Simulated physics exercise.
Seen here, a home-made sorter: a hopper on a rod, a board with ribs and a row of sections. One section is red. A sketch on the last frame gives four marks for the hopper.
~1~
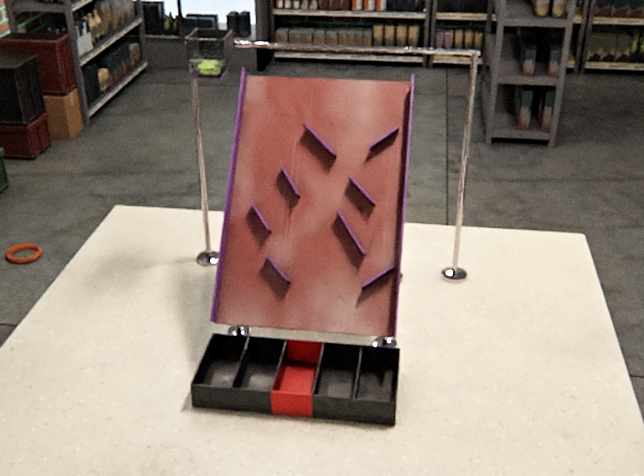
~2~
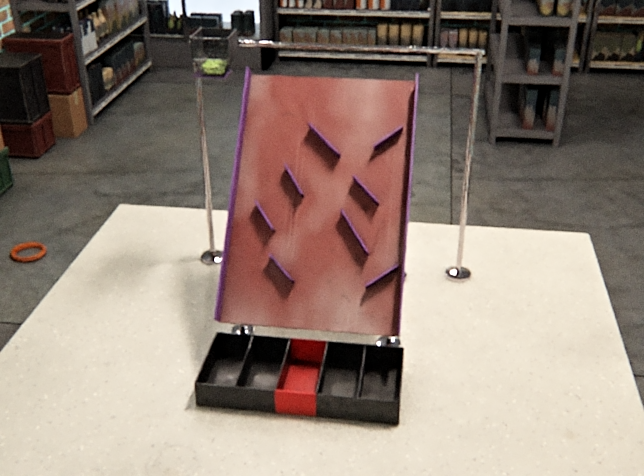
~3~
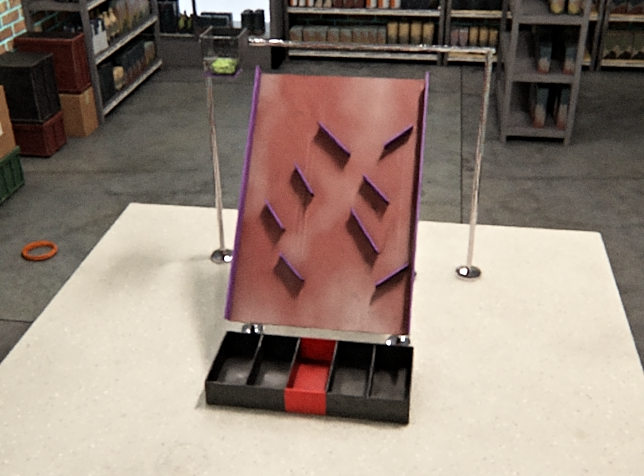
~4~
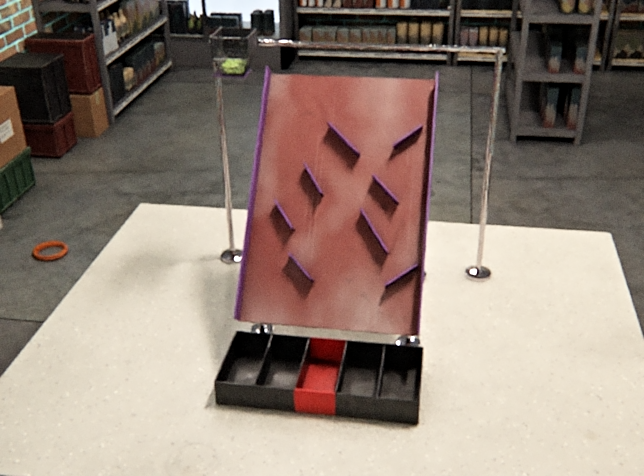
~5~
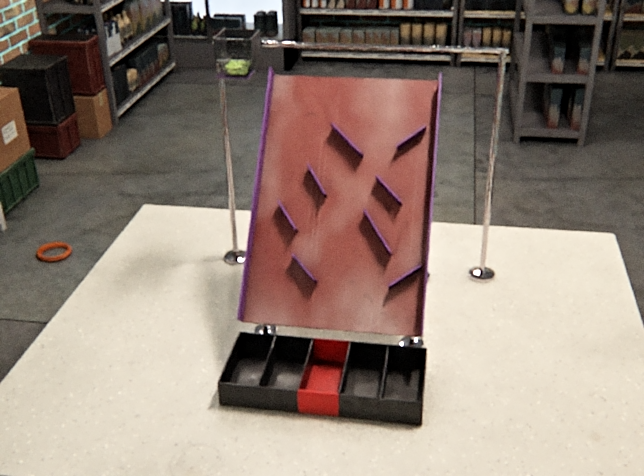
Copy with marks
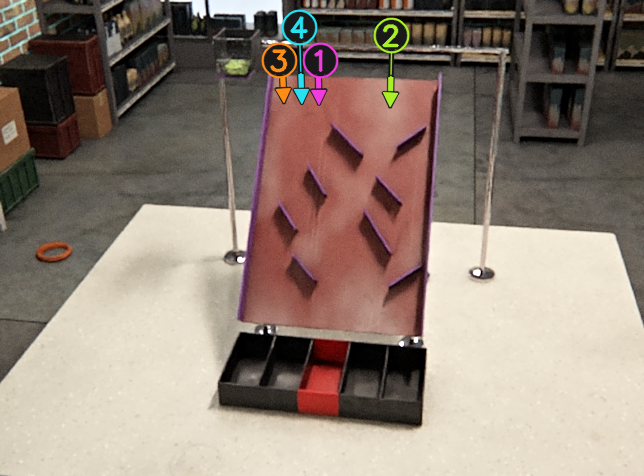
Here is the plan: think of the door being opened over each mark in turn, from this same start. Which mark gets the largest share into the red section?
2 beats the others.
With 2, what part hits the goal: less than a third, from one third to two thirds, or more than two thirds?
Mark 2 gives from one third to two thirds.
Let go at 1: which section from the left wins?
It is the fourth one.
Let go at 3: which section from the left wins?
It is the first one.
On the marked copy, mark 1 meets the board at (318, 99); mark 2 meets the board at (390, 101); mark 3 meets the board at (283, 97); mark 4 meets the board at (301, 98).
Choosing 1, close to a quarter in the red section, close to two thirds in other sections, a small share outside the box.
Choosing 2, close to a third in the red section, close to half in other sections, only a few held on the board, a small share outside the box.
Choosing 3, only a few in the red section, the bulk in other sections, close to a quarter outside the box.
Choosing 4, a small share in the red section, close to two thirds in other sections, a small share outside the box.
